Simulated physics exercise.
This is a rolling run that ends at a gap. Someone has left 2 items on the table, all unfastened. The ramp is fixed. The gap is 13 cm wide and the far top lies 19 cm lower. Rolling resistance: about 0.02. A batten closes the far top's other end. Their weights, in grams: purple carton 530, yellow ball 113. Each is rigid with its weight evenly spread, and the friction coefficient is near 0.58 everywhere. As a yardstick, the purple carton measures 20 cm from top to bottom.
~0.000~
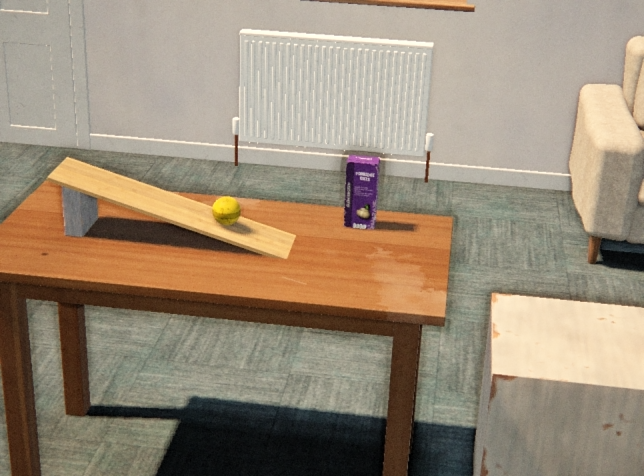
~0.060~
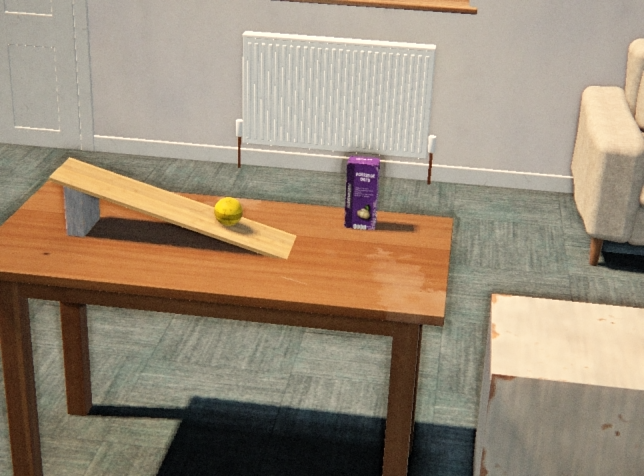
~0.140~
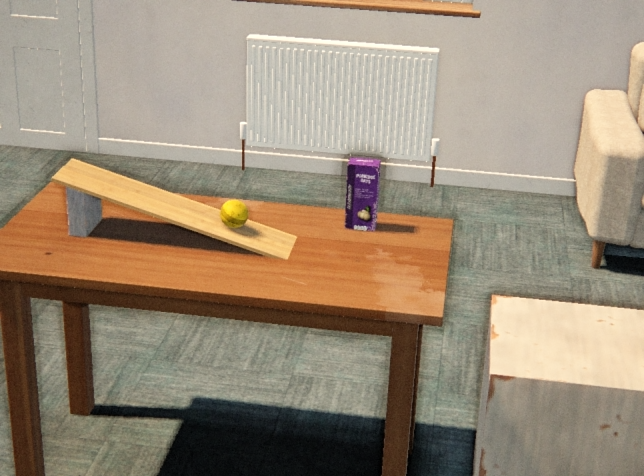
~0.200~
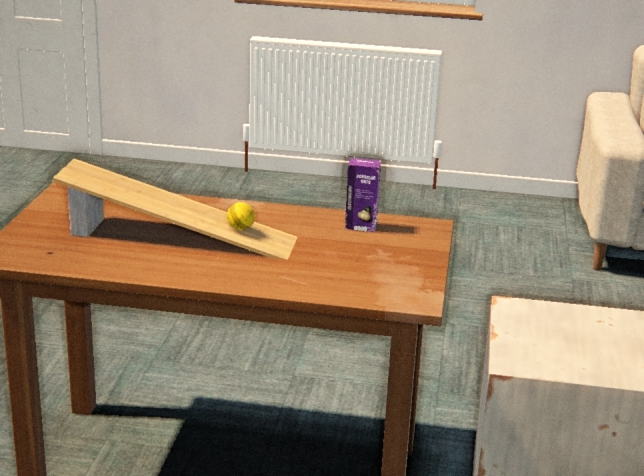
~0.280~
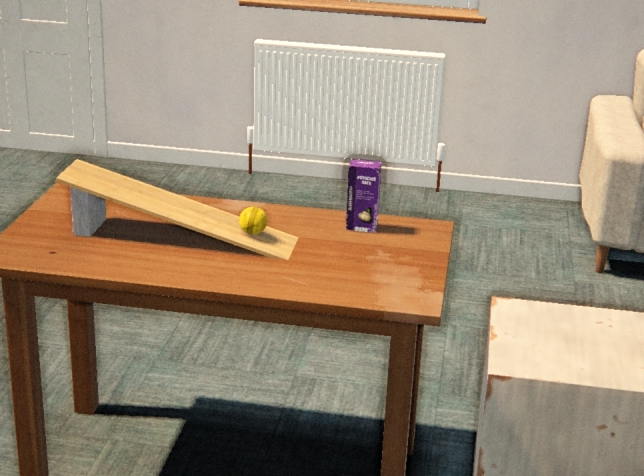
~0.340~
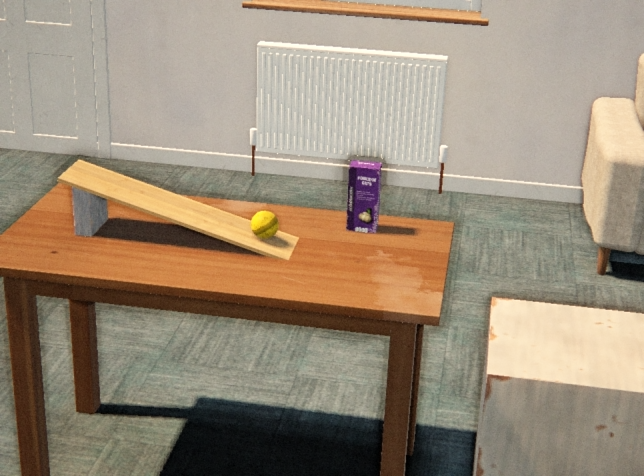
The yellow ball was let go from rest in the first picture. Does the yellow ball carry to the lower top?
The ball gets across.
Around 0.64 s, edge 29 cm away; yellow ball near (343, 241).
Around 1.14 s, 7 cm past the table's edge; yellow ball near (474, 271).
Around 1.54 s, 33 cm past the table's edge; yellow ball near (566, 329).
Finally (1.8 s), 49 cm past the table's edge; purple carton still in place (within 8 cm).
